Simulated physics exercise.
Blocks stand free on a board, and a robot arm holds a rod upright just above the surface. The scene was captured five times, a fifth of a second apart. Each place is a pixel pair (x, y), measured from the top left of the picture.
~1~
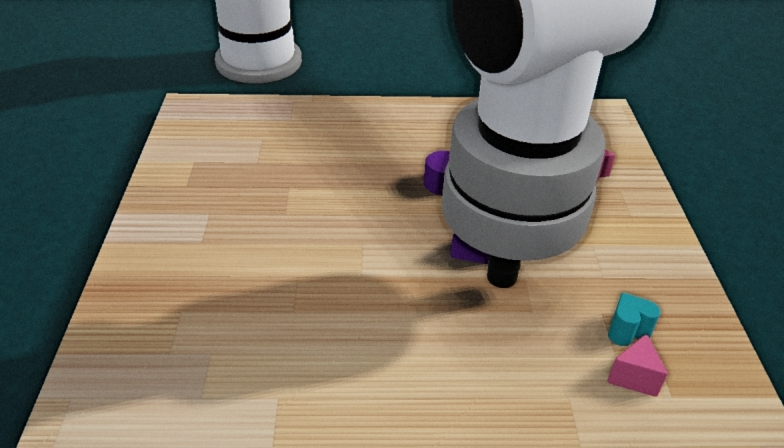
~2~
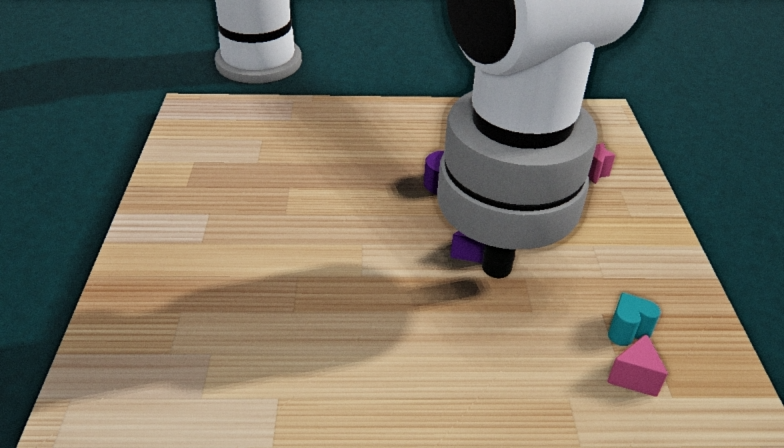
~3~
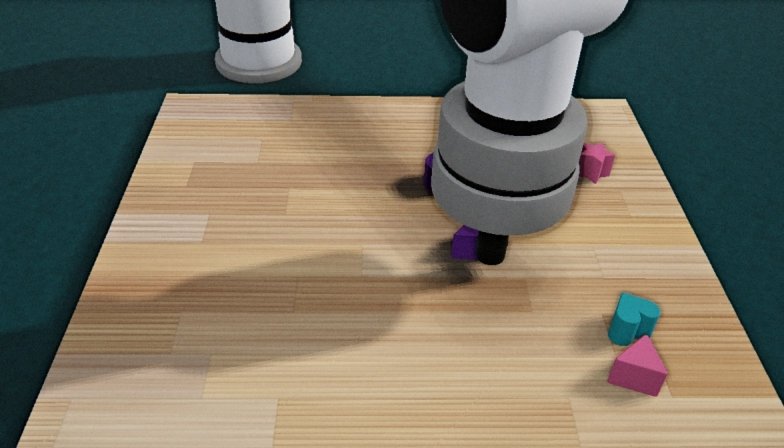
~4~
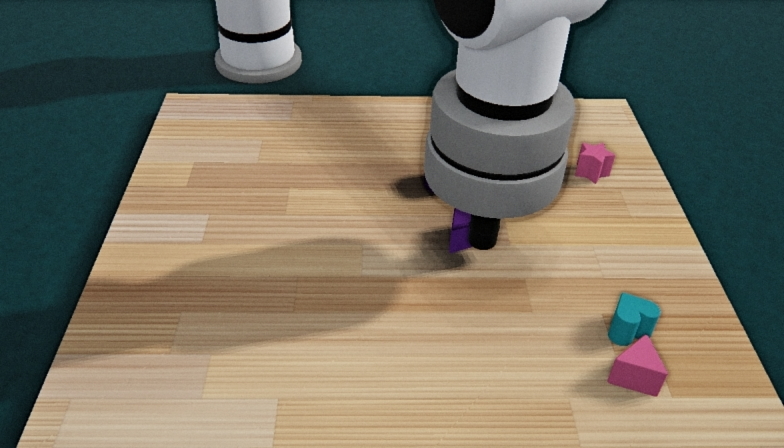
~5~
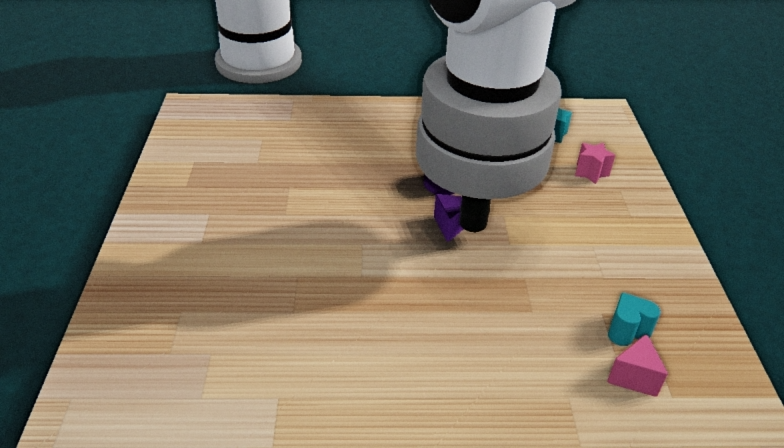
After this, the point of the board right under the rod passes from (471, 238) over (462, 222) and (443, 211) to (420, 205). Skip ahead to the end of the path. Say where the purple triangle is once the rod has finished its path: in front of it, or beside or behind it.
I believe the purple triangle keeps its place ahead of the rod.
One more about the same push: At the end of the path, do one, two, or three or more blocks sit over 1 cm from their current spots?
The way I see it, the answer is one.
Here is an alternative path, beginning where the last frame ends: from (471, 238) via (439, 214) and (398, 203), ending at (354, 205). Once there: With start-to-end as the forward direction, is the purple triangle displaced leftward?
Final answer: No.
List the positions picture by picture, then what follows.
Lower end of the rod at (502, 279), tops of blocks, purple circular block at (445, 161), purple triangle hidden, in the first picture.
Rod at (497, 269), blocks as before, in the second picture.
Rod at (490, 257), purple triangle partly hidden, in the third picture.
Rod at (482, 242), purple triangle at (467, 217), in the fourth picture.
Rod at (473, 224), purple circular block hidden, purple triangle at (454, 203), in the fifth picture.
The first path, step by step. Halfway along, rod at (454, 201); purple triangle at (432, 183), turned 20° anticlockwise.
At the end, rod at (421, 191); purple circular block not moved; purple triangle at (406, 169), turned 30° clockwise.
